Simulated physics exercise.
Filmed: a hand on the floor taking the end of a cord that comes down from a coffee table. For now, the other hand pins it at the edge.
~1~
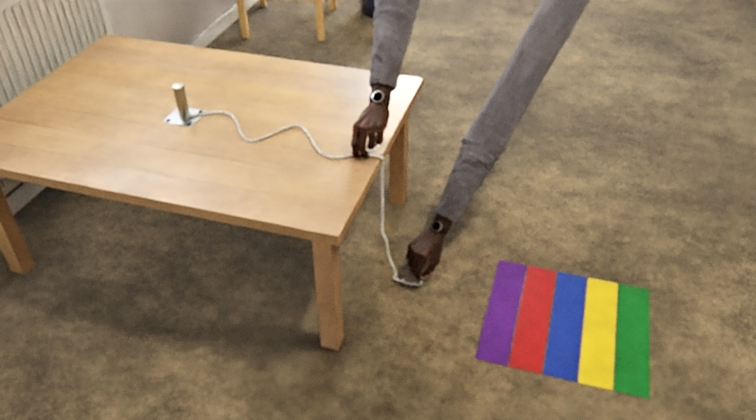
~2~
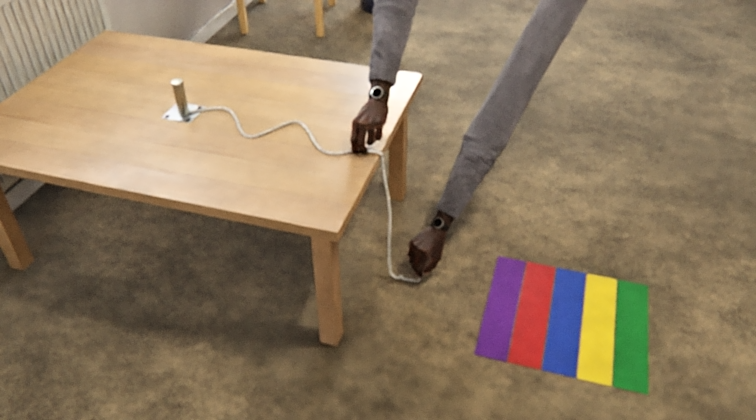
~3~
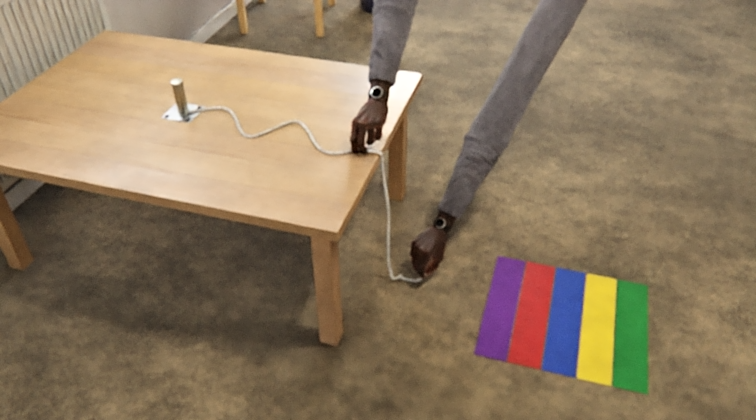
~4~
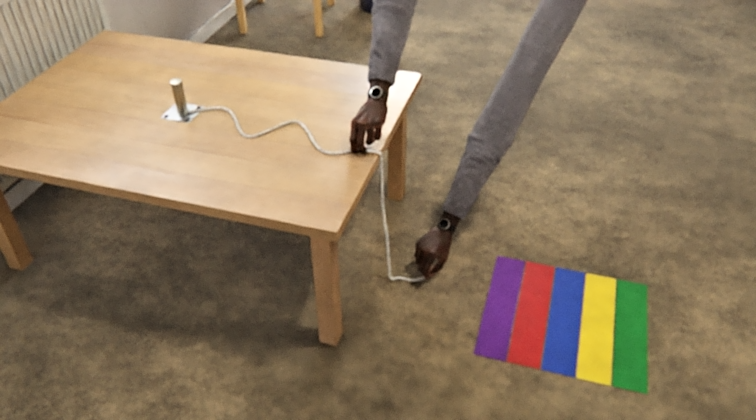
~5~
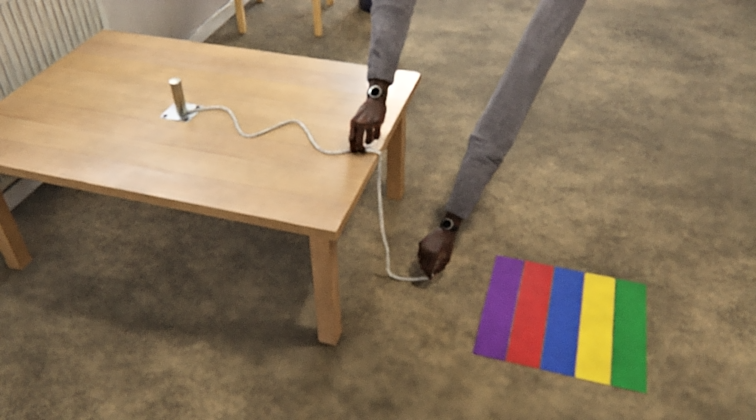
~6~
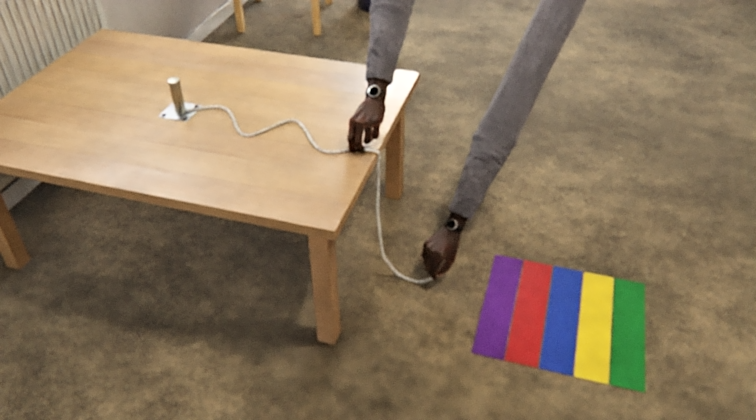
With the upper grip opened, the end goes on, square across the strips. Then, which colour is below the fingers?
The yellow one is below them.
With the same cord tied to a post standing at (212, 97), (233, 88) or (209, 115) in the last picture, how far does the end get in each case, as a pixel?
(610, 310), (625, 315) and (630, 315), in that order.
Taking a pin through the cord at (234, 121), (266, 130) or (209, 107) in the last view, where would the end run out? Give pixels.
About (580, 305), (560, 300) and (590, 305).
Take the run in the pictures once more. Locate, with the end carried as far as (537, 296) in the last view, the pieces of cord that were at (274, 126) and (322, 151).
(304, 135) for the first, (380, 160) for the second.
A little later, end near (537, 297); over red.
Next, end near (574, 304); over blue.
When it is tight, end near (597, 309); over yellow. It gets as far as the yellow strip.
